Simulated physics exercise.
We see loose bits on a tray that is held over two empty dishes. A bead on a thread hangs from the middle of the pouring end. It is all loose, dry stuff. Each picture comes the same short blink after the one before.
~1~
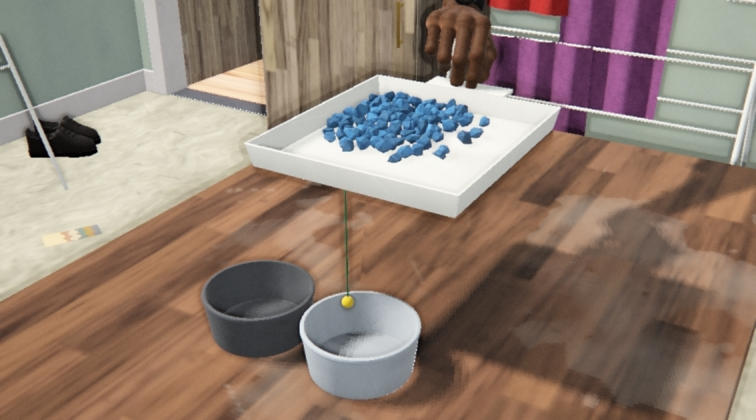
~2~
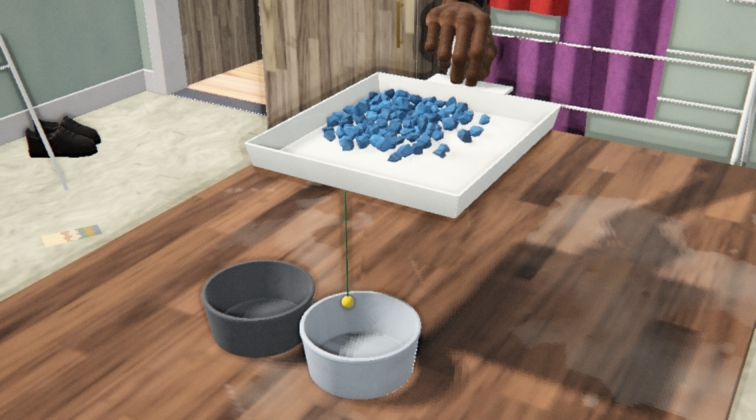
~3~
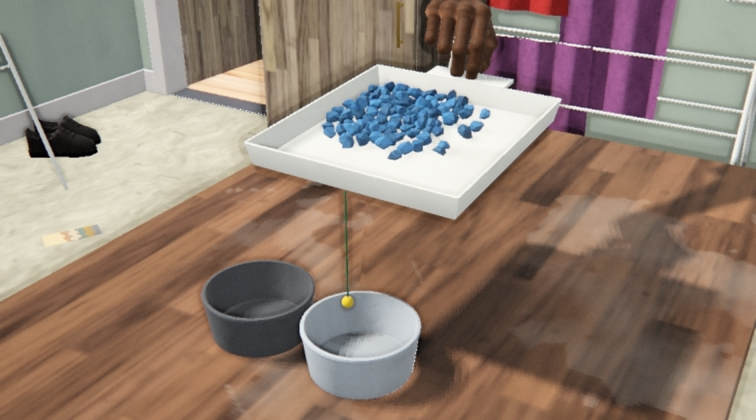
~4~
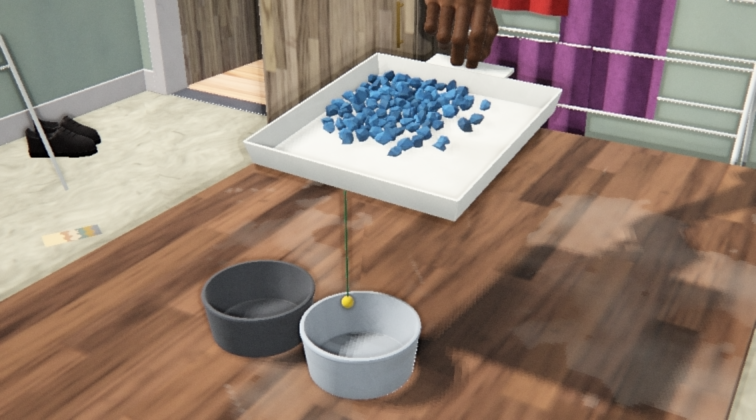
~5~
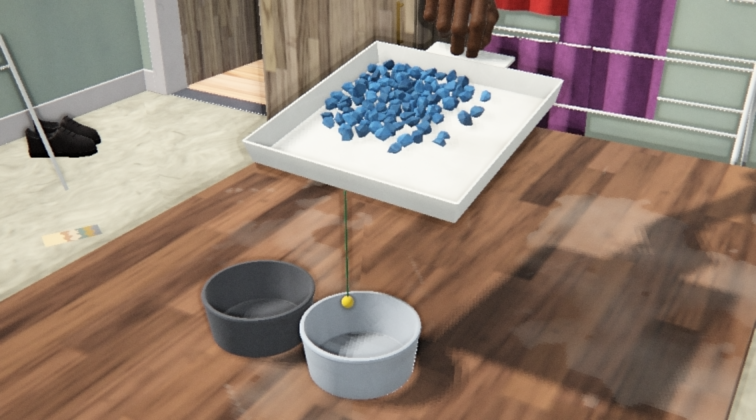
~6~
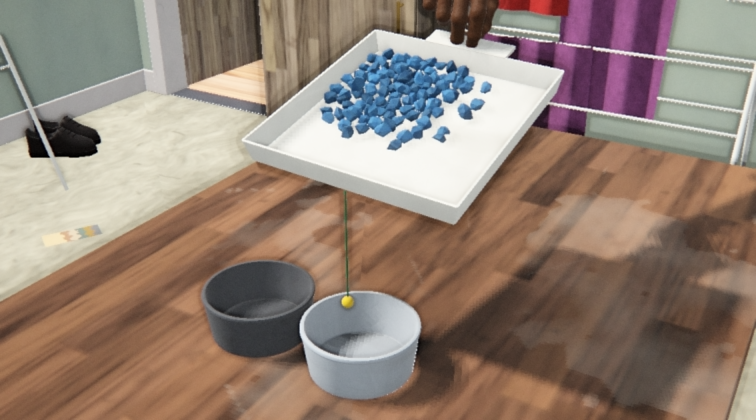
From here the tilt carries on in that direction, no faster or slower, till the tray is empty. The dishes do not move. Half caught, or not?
In the dishes lies under half of it.
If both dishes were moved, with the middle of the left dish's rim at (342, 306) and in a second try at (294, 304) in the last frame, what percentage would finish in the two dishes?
First some 30, then 60 per cent.
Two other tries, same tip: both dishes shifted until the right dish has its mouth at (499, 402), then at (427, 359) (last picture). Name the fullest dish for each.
In turn: Left; the dish on the right.
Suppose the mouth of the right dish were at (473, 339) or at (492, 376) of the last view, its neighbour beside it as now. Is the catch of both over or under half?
The first try: Below a half. The second: Over half.
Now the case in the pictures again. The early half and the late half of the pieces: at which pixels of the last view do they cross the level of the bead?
First near (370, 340), later near (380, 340).
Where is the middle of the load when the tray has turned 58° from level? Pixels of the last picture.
Roughly at (378, 171).
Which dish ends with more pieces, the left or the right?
That is the dish on the right.
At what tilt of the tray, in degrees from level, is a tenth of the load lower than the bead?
At some 70 degrees.
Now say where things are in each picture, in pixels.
Corners of the pouring end at (252, 142) and (455, 192), level; middle of the load at (400, 117), aquarium stones; left dish at (225, 332); right dish at (329, 372); bead on its thread at (348, 302), in the first frame.
Corners of the pouring end at (252, 142) and (455, 192), level; middle of the load at (400, 115), in the second frame.
Corners of the pouring end at (252, 141) and (455, 194), tipped barely, lowest at the right corner; middle of the load at (400, 110), in the third frame.
Corners of the pouring end at (251, 140) and (455, 196), tipped a little, lowest at the right corner; middle of the load at (400, 102), in the fourth frame.
Corners of the pouring end at (250, 139) and (455, 199), tipped a little, lowest at the right corner; middle of the load at (400, 95), in the fifth frame.
Corners of the pouring end at (249, 139) and (454, 202), tipped a little, lowest at the right corner; middle of the load at (399, 87); left dish at (225, 332); right dish at (329, 372), in the sixth frame.
Soon after the last picture, tray tipped steeply; nearly all on the tray; a small part in the air.
A little later, tray tipped right over; about two thirds on the tray; a small part in the right dish; a small part outside both; about a quarter in the air.
Later still, tray tipped past a quarter turn; about a quarter in the right dish; most outside both.
At rest, tray tipped past a quarter turn; about a quarter in the right dish; none in the left dish; most outside both.
